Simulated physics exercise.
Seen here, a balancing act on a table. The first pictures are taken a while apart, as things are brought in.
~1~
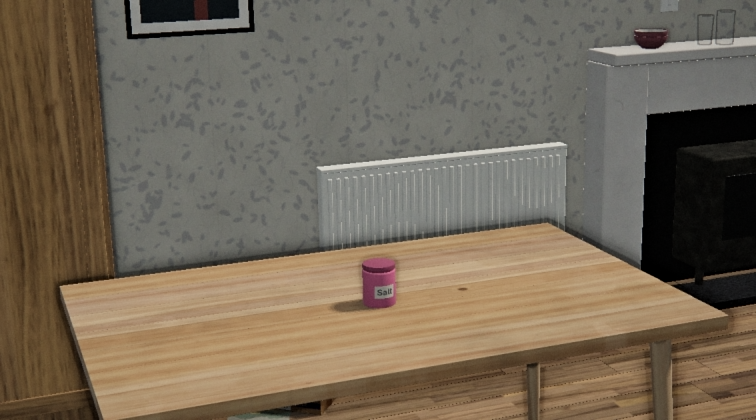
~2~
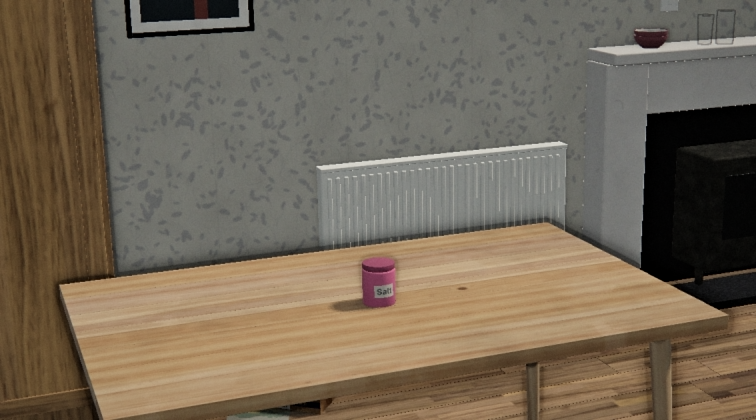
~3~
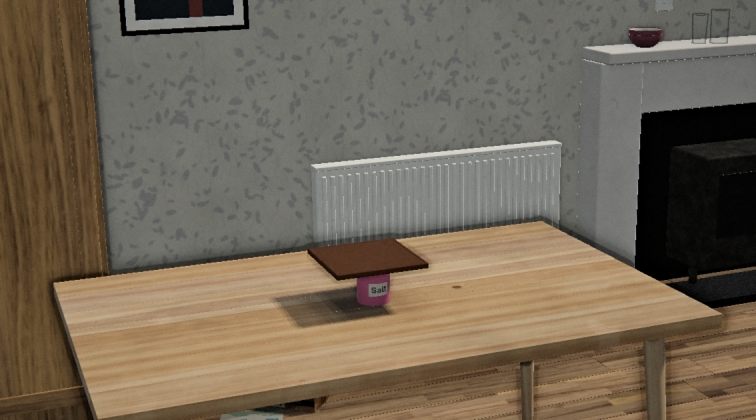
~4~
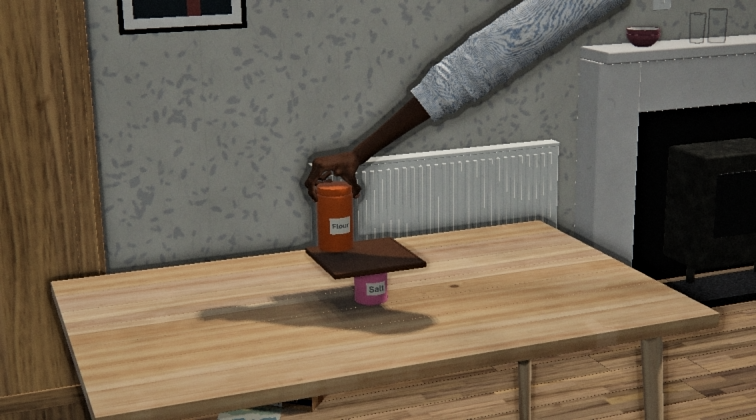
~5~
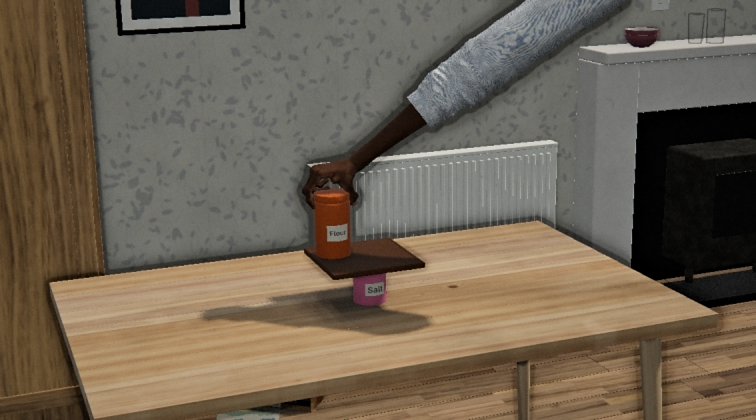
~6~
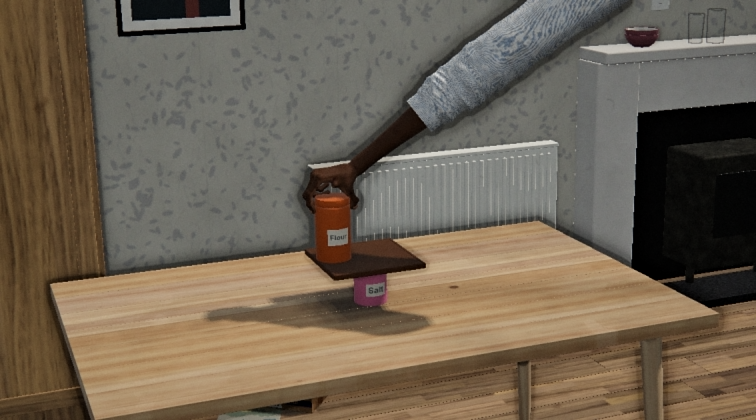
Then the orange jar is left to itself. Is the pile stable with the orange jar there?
As it turns out, it comes apart.
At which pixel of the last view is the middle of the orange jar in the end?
Around (282, 302).
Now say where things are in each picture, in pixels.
In the first frame, the last thing is not in view yet.
In the second frame, the last thing is not in view yet.
In the third frame, the last thing is not in view yet; brown lid (367, 258).
In the fourth frame, on its way; orange jar (335, 216); brown lid (364, 257).
In the fifth frame, on its way; orange jar (332, 223); brown lid (363, 258).
In the sixth frame, set down, still held; orange jar (333, 228); brown lid (364, 258).
Then, 0.40 s after the last picture, orange jar now fallen; brown lid tipped 71° from how it was.
Then, 1.20 s after the last picture, brown lid upside down.
By the end, fallen, brown lid and orange jar; pink jar in place. Seen from the same camera at the end, orange jar near (282, 302). The stack gives way.
